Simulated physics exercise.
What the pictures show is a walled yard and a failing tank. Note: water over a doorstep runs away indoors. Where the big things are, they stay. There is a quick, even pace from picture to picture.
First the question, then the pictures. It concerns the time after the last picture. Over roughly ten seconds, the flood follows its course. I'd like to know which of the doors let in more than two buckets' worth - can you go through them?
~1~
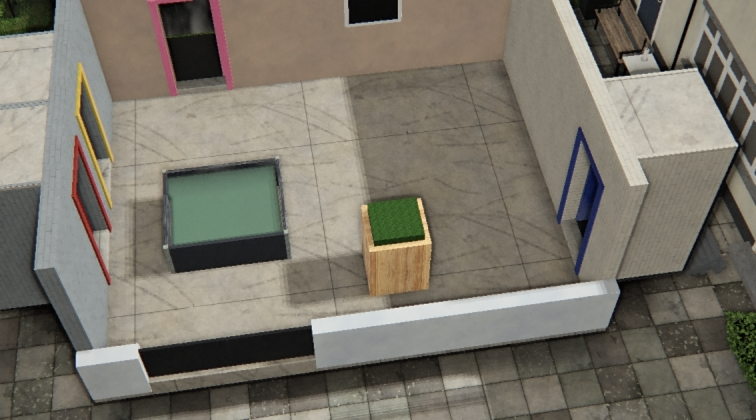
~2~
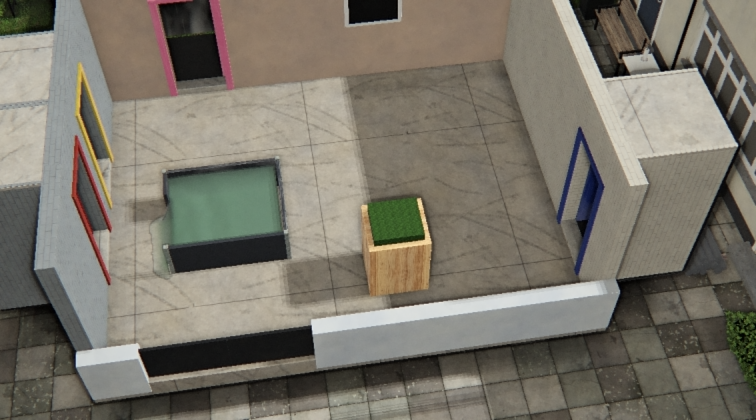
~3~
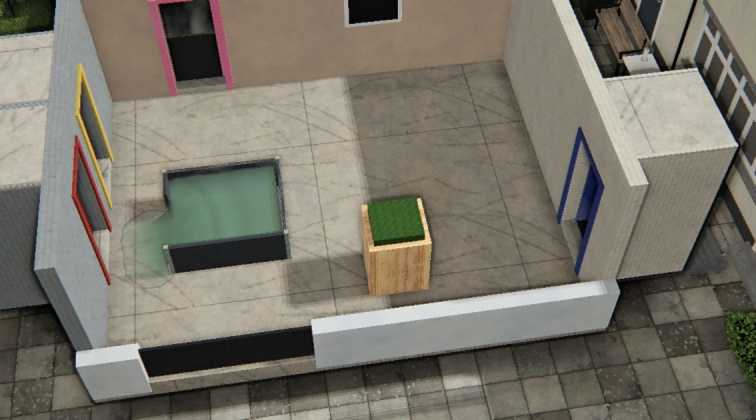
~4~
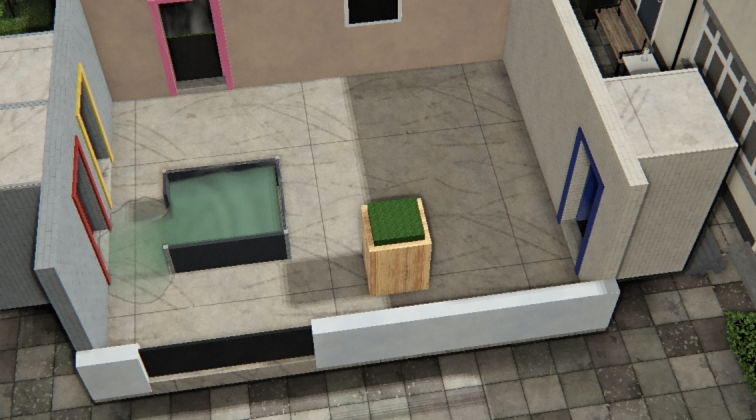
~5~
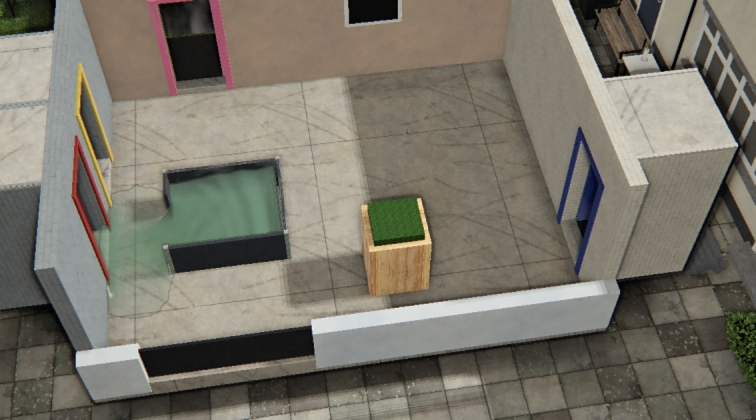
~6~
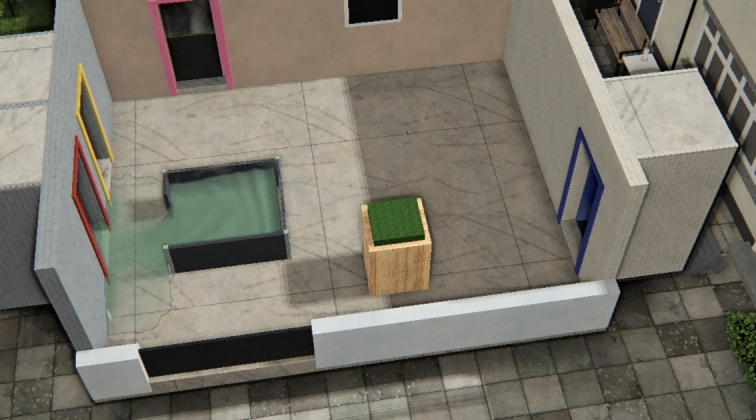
Result: The blue door will be at or under the cap. The yellow door will be at or under the cap. The red door will be over the cap. The pink door will be at or under the cap.
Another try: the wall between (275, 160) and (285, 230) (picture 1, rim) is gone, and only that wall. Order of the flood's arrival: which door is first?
The blue door is first in line.
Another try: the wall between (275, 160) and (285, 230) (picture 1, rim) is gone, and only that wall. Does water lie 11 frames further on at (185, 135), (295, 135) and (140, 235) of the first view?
One by one: Unsoaked; unsoaked; unsoaked.
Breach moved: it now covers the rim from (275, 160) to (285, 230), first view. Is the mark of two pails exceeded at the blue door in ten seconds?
Here's my take: The blue door tops the limit.
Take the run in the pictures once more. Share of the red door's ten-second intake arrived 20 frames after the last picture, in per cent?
Near 90 per cent, give or take.
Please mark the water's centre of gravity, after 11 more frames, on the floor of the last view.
I'd place it roughly at (188, 243).
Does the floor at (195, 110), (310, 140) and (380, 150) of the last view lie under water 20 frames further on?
Result, in that order: Wetted / not wetted / not wetted.
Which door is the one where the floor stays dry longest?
Answer - the blue one.
A moment on, water covers 10 % of the floor; the blue door not reached, the yellow door wet at the sill, nothing in, the red door far over two buckets in, the pink door not reached.
Next, water covers 20 % of the floor; the blue door not reached, the yellow door wet at the sill, nothing in, the red door far over two buckets in, the pink door not reached.
Then, water covers 35 % of the floor; the blue door not reached, the yellow door wet at the sill, nothing in, the red door far over two buckets in, the pink door wet at the sill, nothing in.
Later, water covers 55 % of the floor; the blue door wet at the sill, nothing in, the yellow door wet at the sill, nothing in, the red door far over two buckets in, the pink door wet at the sill, nothing in.
In the end, water covers 85 % of the floor; the blue door wet at the sill, nothing in, the yellow door wet at the sill, nothing in, the red door far over two buckets in, the pink door wet at the sill, nothing in.
